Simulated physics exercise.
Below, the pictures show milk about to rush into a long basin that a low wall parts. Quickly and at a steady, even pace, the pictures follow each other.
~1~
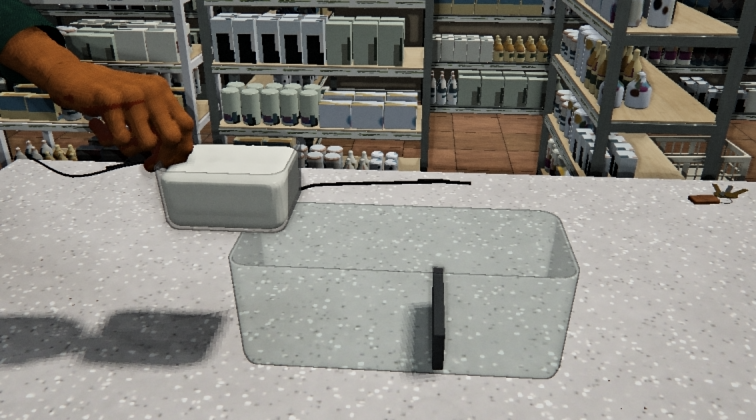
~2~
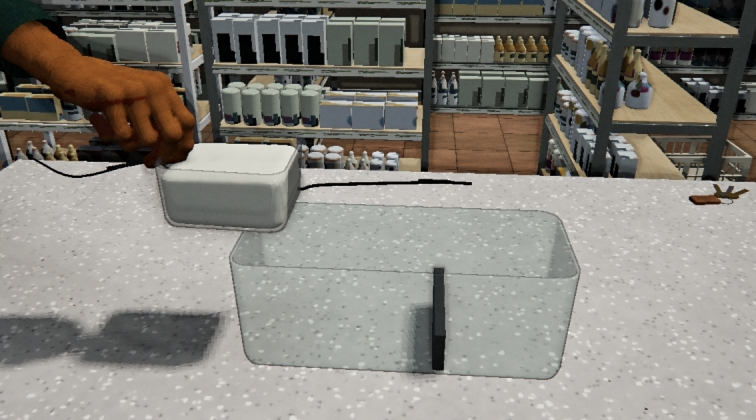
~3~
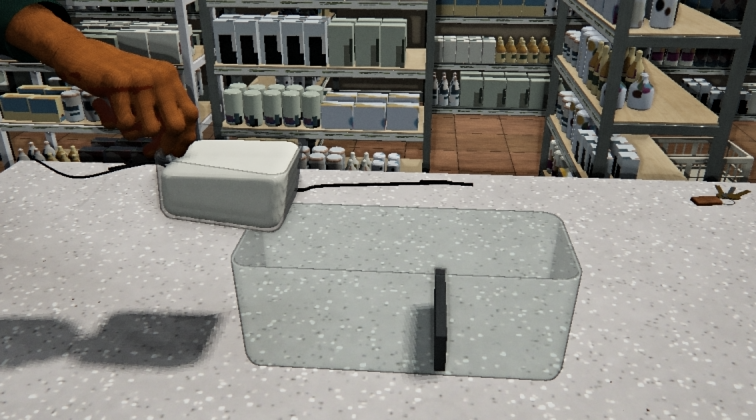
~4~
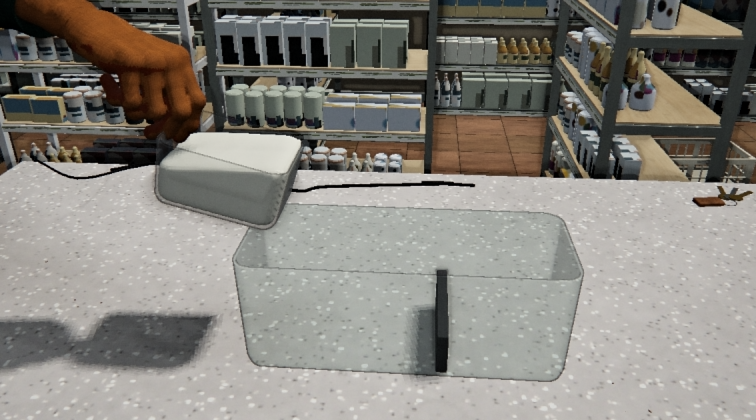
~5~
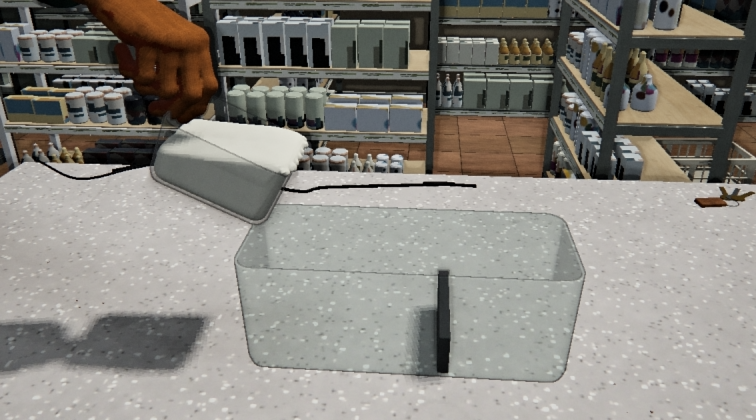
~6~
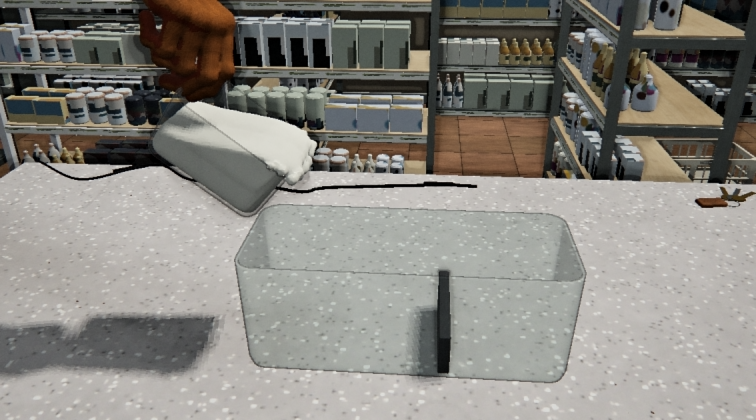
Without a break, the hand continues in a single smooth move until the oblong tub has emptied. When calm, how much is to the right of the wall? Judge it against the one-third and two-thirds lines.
The amount right of the wall is going to stop below one third.
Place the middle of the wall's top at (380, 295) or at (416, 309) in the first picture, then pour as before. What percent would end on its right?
I'd expect near 70 percent the first time and near 35 percent the next.
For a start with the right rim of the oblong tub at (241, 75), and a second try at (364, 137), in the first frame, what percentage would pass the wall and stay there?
Roughly 10 % the first time and roughly 65 % the second.
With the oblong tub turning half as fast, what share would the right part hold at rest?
Some 5 per cent.
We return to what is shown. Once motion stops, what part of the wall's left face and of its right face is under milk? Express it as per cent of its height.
The left comes to 40 % and the right to 10 %.
A moment on, the tilt is 107° and 24 per cent is still to pour, 23 is left of the wall and 0 right of it.
Next, the tilt is 112° and 1 per cent is still to pour, 84 is left of the wall and 4 right of it.
Then the tilt is 112° and 0 per cent is still to pour, 84 is left of the wall and 7 right of it.
Later the tilt is 112° and 0 per cent is still to pour, 87 is left of the wall and 9 right of it.
In the end 87 per cent lies left of the wall, 9 right of it and 4 outside.
